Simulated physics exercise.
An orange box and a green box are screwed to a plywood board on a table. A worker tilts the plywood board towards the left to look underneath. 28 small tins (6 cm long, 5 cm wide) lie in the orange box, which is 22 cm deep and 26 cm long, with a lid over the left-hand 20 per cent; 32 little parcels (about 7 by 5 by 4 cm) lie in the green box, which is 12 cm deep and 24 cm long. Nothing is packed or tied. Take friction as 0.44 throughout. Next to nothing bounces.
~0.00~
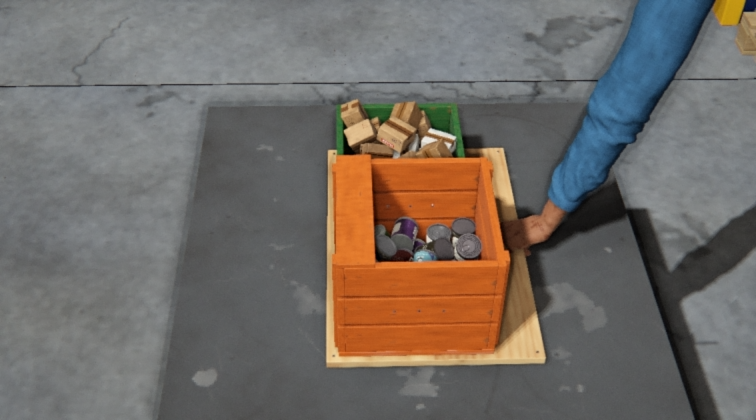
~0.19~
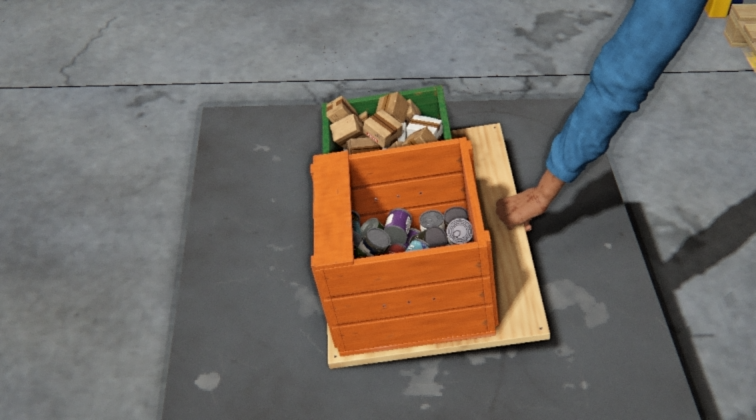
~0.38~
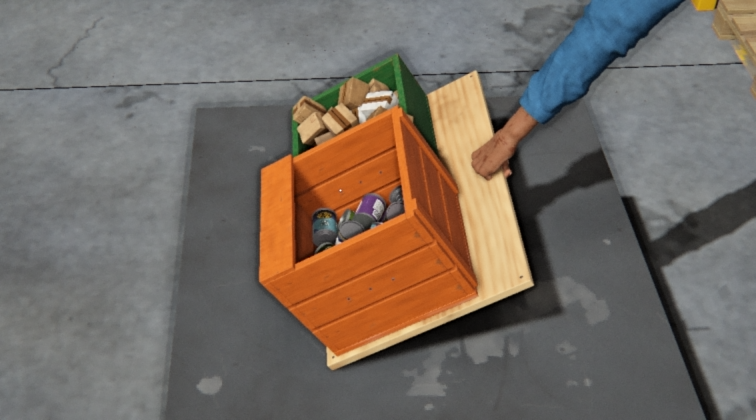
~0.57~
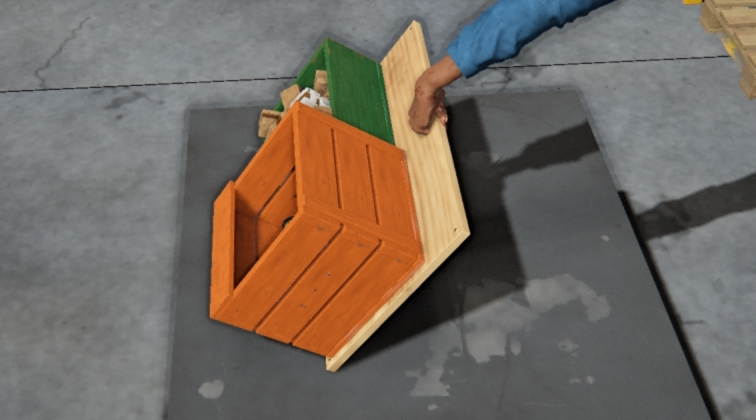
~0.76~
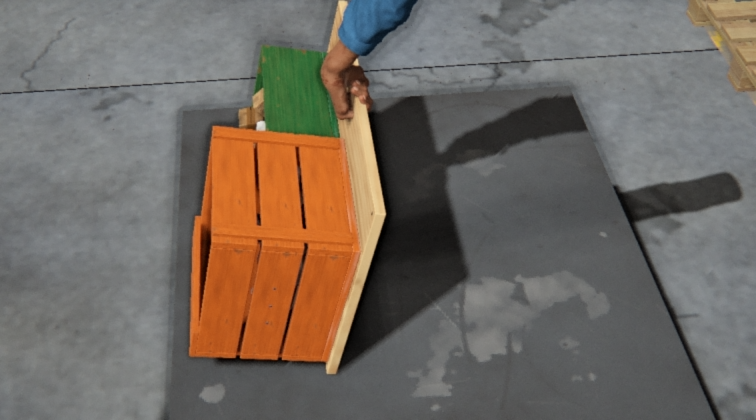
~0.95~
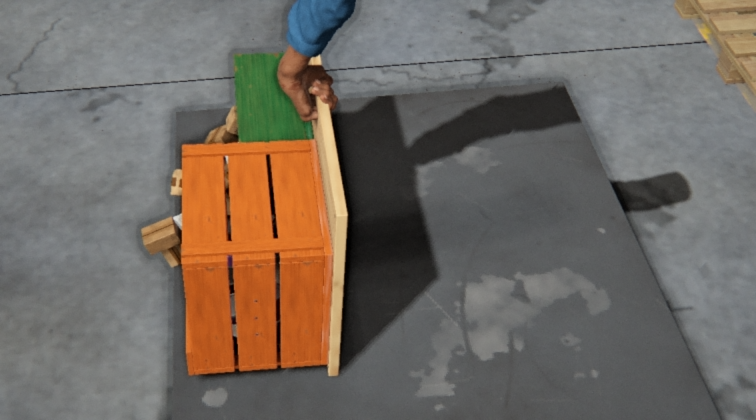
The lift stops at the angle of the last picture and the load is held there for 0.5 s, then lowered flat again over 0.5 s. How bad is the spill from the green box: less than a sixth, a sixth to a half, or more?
From a sixth to a half of the little parcels leave the green box.
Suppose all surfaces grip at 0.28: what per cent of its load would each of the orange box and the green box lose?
In that case orange box 0, green box 40 per cent.
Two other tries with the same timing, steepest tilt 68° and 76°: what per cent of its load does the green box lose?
First 20, then 20 per cent.
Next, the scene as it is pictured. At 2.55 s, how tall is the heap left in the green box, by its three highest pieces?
About 11 cm.
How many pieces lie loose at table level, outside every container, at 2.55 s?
About 10.
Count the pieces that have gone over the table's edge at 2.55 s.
Roughly 4.
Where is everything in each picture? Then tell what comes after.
In the first picture (each is followed by its nearest rim corner in this view, unless another is named; the camera moves round a little), green box (by its farthest rim corner), (451, 105); orange box, (344, 266); 0° from level; none out.
In the second picture, green box, (436, 88); orange box, (323, 266); 9° from level.
In the third picture, orange box, (270, 279); 31° from level.
In the fourth picture, orange box, (219, 312); 56° from level.
In the fifth picture, orange box, (196, 349); 78° from level; 4 out.
In the sixth picture, orange box, (194, 367); 87° from level; 7 out.
After 1.21 s, tilt 87°; orange box 28 in, 0 out and green box 20 in, 12 out.
After 1.53 s, tilt 81°; orange box 27 in, 1 out and green box 20 in, 12 out.
After 1.98 s, tilt 0°; orange box 26 in, 2 out and green box 20 in, 12 out.
When it is over (at 2.55 s), orange box 26 in, 2 out and green box 20 in, 12 out. Asked share, 12 of 32, 38 per cent.
